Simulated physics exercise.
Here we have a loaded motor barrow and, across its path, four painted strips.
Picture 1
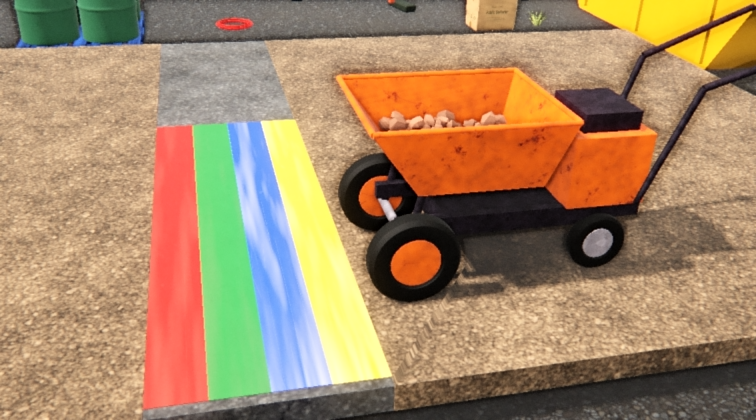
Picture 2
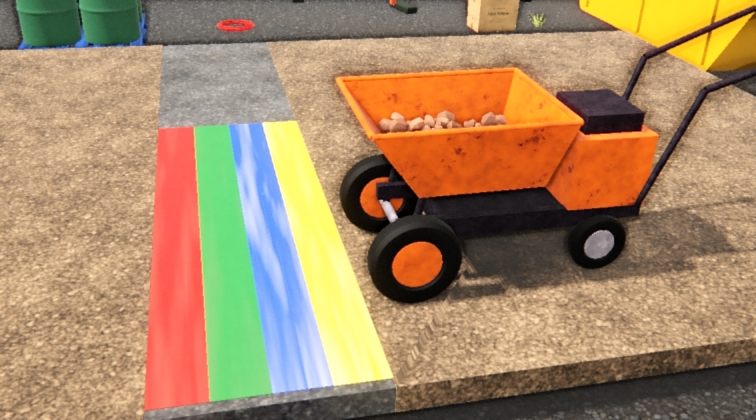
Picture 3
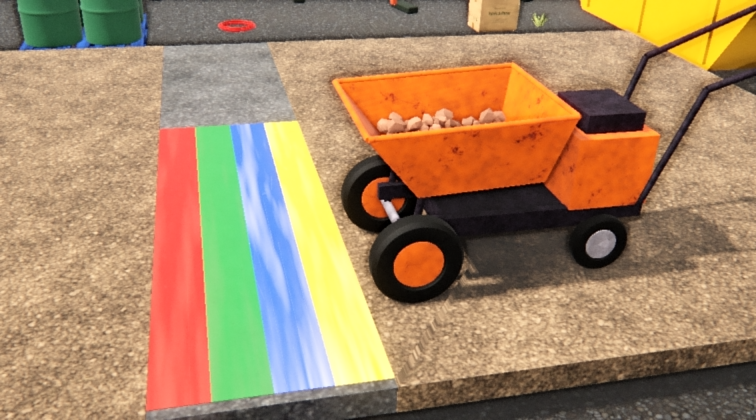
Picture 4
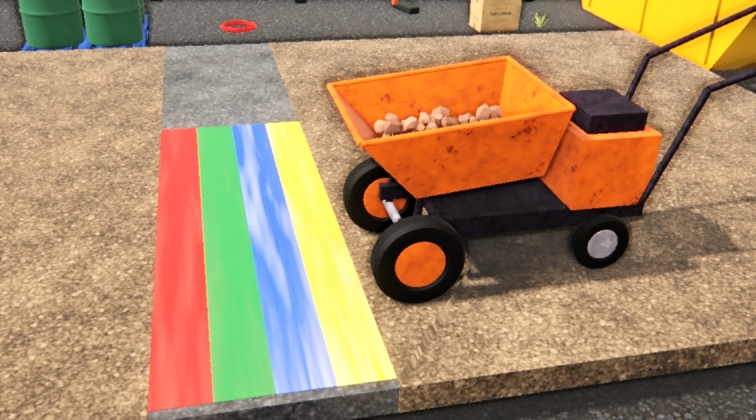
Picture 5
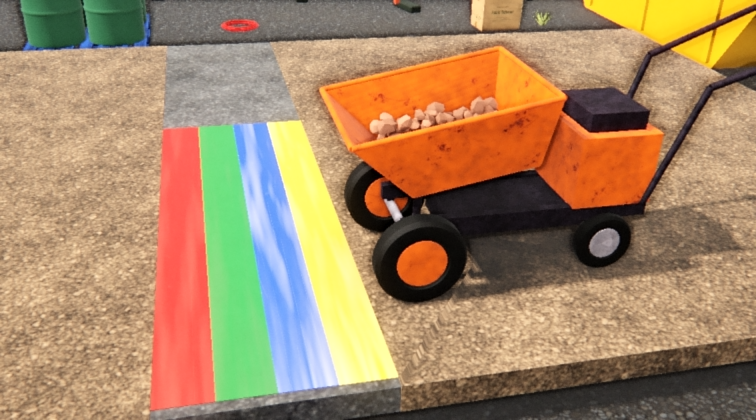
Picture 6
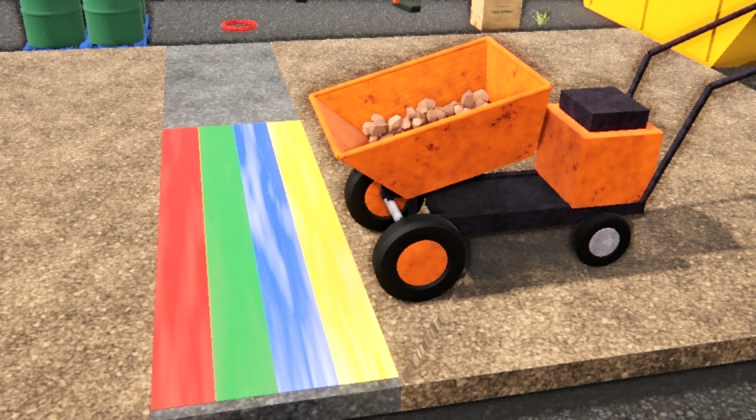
The orange skip of a motor barrow, loaded with lumps of rubble, starts level and tilts gradually forward to the left, its lip lowering toward four painted strips of red, green, blue and yellow while the wheels stay in place.
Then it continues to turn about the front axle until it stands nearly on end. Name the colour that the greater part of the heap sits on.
Green.
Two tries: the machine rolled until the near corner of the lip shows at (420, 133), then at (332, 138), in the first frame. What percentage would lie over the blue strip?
Near 40 and 0 percent respectively.
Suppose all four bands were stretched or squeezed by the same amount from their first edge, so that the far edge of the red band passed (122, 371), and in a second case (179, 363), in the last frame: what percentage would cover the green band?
Close to 40 percent, and close to 40 percent.
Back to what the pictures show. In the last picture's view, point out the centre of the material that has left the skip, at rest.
Close to (227, 274) in the last picture.
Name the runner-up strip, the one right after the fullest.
Red.
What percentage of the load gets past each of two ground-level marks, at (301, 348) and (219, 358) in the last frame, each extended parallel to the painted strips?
About 70 % and 20 %.
Just after the last frame, skip tipped steeply; every one in the skip.
A moment on, skip tipped right over; the larger part in the skip; just a few over the blue strip; about a tenth over the green strip.
Further on, skip tipped right over; roughly a third in the skip; about a tenth over the blue strip; roughly a third over the green strip; roughly a quarter over the red strip; about a tenth off the paint.
When it is over, skip tipped right over; roughly a third in the skip; not one over the yellow strip; about a tenth over the blue strip; roughly a third over the green strip; roughly a quarter over the red strip; about a tenth off the paint.
